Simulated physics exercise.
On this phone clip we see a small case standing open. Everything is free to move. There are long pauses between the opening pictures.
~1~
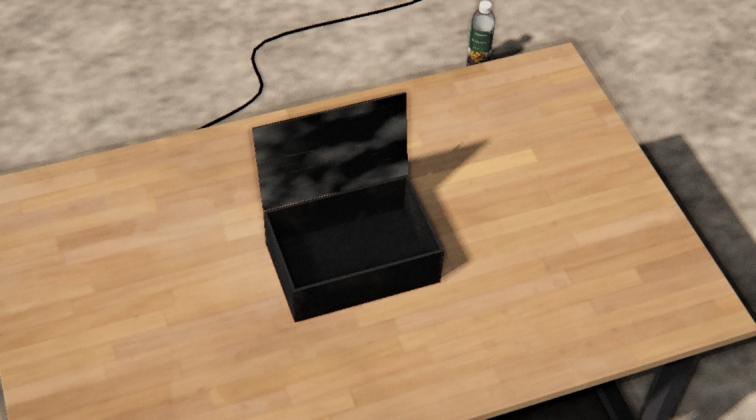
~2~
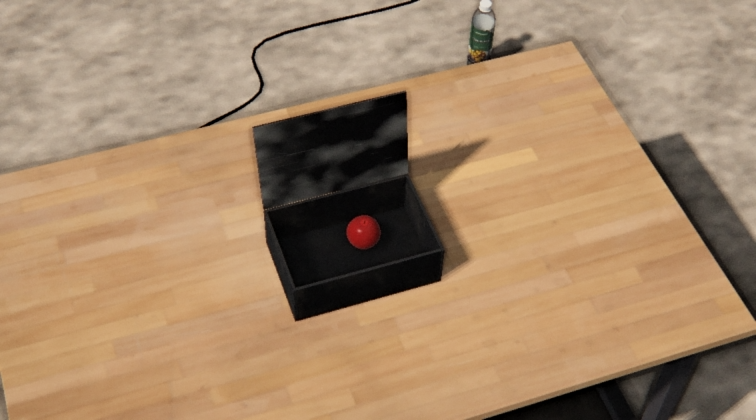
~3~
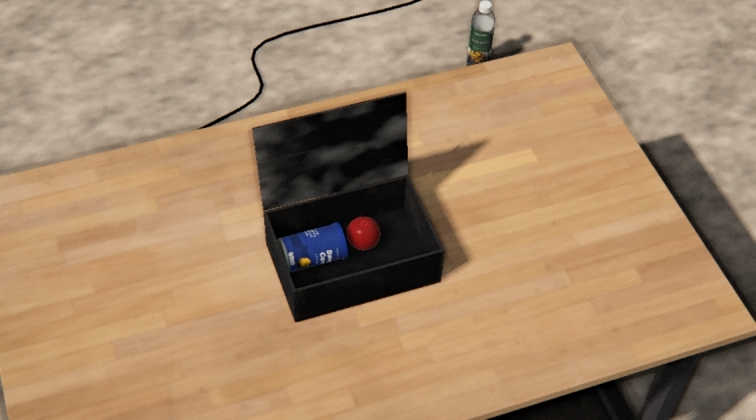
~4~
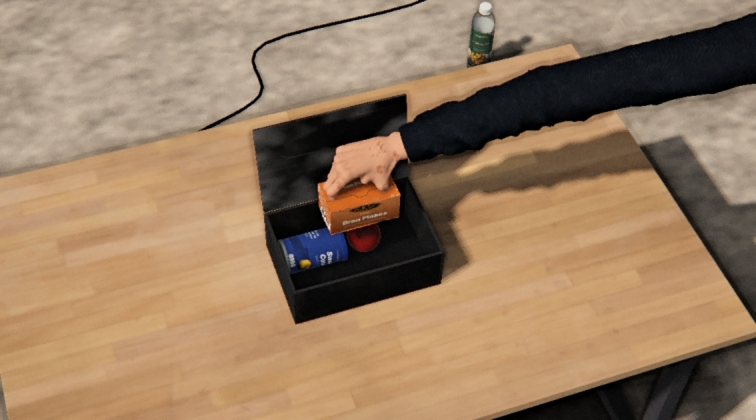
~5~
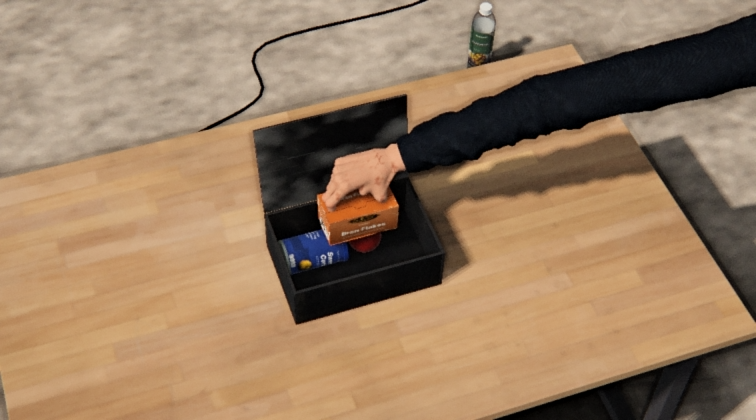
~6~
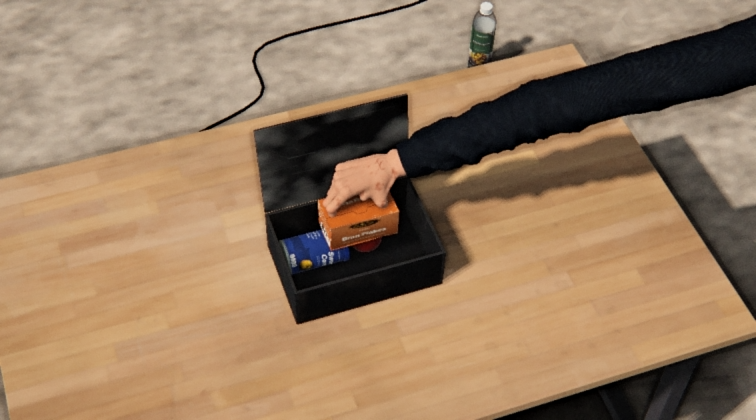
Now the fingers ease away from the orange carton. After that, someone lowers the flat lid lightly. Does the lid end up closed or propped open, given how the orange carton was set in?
The lid ends up closed.
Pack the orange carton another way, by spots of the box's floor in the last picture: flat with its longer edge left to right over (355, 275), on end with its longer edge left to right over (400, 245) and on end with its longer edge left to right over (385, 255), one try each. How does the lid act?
Results in order: Lid down, lid up, lid up.
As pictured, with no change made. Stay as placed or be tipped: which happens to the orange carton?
It ends up tilted.
Then, 0.90 s on from there, lid starting down; orange carton on its side near (396, 263); red apple shifted about its own width; blue tin shifted a little.
Then, 1.70 s on from there, lid 50° above the rim; orange carton on its side near (396, 263); red apple shifted about its own width; blue tin shifted a little.
In the end, lid shut; toppled in the box, orange carton; moved from the start, red apple; blue tin unmoved. At the end, from the last picture's camera, orange carton near (396, 263).
